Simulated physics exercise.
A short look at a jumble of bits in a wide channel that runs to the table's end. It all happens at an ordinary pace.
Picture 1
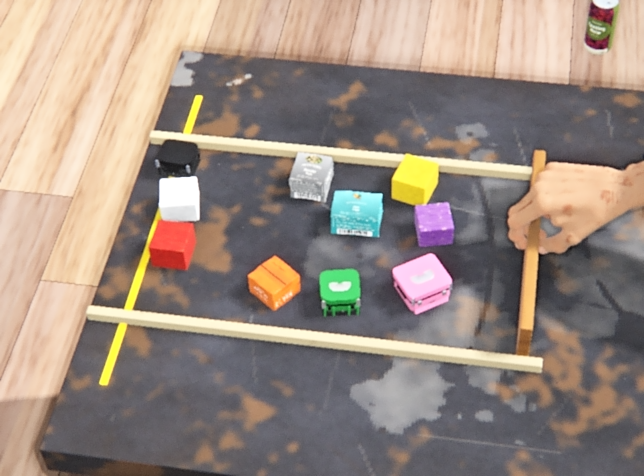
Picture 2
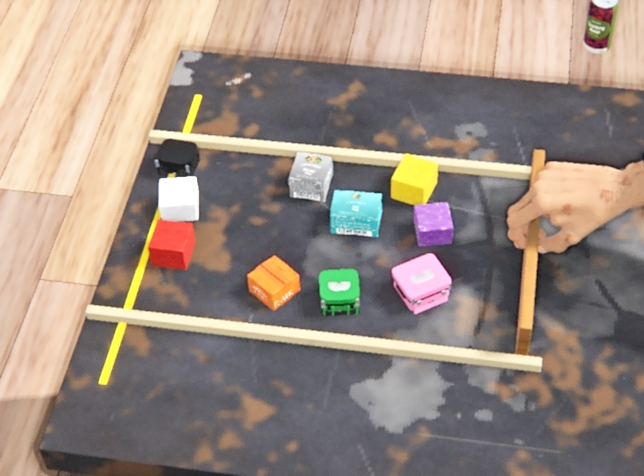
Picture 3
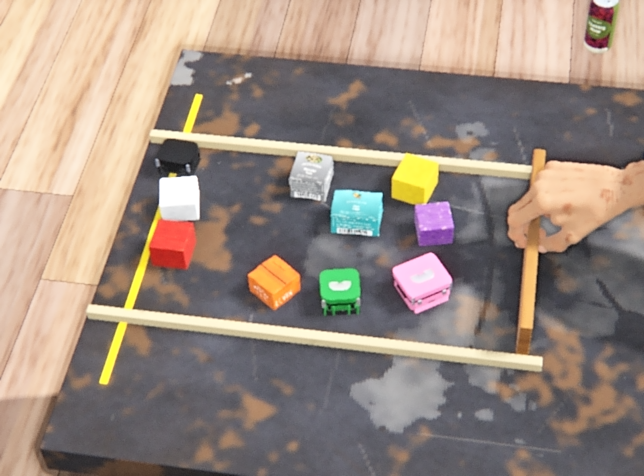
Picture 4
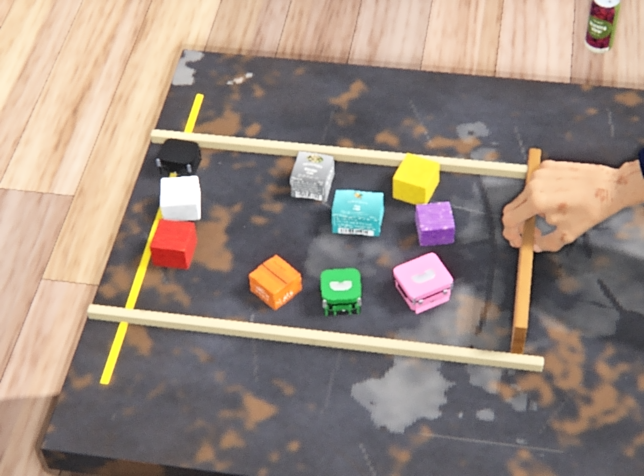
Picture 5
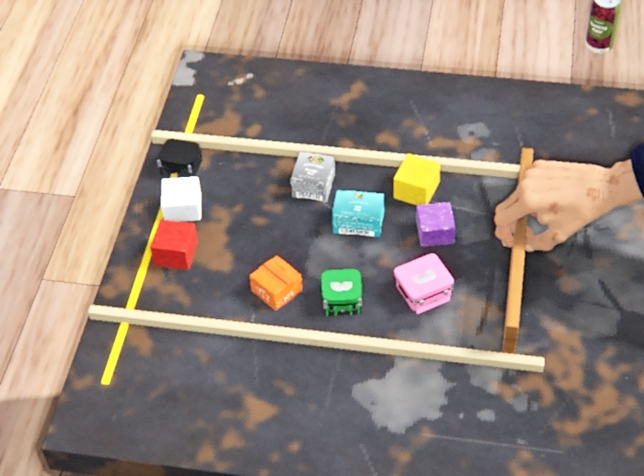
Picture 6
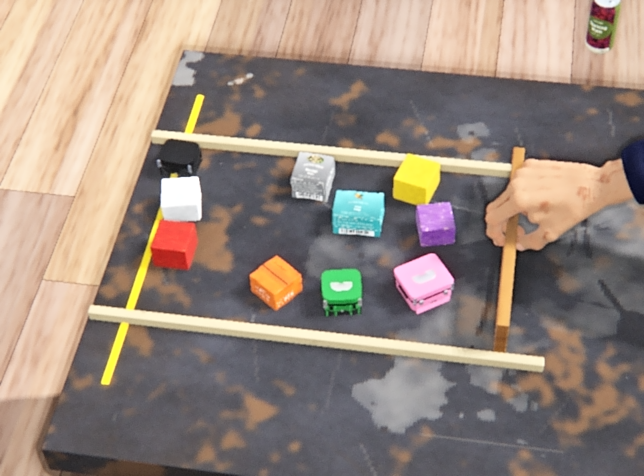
A hand holds a wooden board still, then slides it slightly left toward the colored blocks.
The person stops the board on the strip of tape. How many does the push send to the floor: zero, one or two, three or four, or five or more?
In the end the number that fall off is five or more.
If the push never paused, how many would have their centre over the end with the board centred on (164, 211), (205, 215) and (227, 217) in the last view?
Past the end: 6, 2 and 0.
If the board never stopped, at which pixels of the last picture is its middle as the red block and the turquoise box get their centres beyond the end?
For the red block at (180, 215), for the turquoise box at (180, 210).
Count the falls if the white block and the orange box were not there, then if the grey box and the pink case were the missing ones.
It would be 4 and 4.
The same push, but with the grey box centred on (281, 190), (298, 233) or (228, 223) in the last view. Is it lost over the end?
The grey box goes over; goes over; goes over.
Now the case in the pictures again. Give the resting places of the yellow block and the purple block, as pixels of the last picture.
The yellow block stops around (159, 157); the purple block around (149, 193).
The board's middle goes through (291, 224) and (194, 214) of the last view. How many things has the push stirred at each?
By then 7, and 10.
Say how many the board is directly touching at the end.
In contact: 4.
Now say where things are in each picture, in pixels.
The first frame shows black case (179, 160); white block (180, 200); red block (172, 245); board (531, 250); tape (156, 226).
The second frame shows white block (179, 200); yellow block (414, 180).
The third frame shows red block (172, 244); orange box (274, 282).
The fourth frame shows black case (180, 159); board (527, 248).
The fifth frame shows white block (181, 200); purple block (435, 224).
The sixth frame shows black case (180, 160); white block (181, 200); red block (174, 244); board (510, 247); tape (157, 226).
Early on, none off yet; black case at rest near (180, 160); white block at rest near (181, 200); red block at rest near (174, 244).
A while later, none off yet; black case travelled about its own width near (146, 156); white block travelled about its own width near (124, 195); red block travelled about its own width near (146, 233).
Finally, the number that fall off is five or more; lost, turquoise box, grey box, orange box, red block, white block and black case.
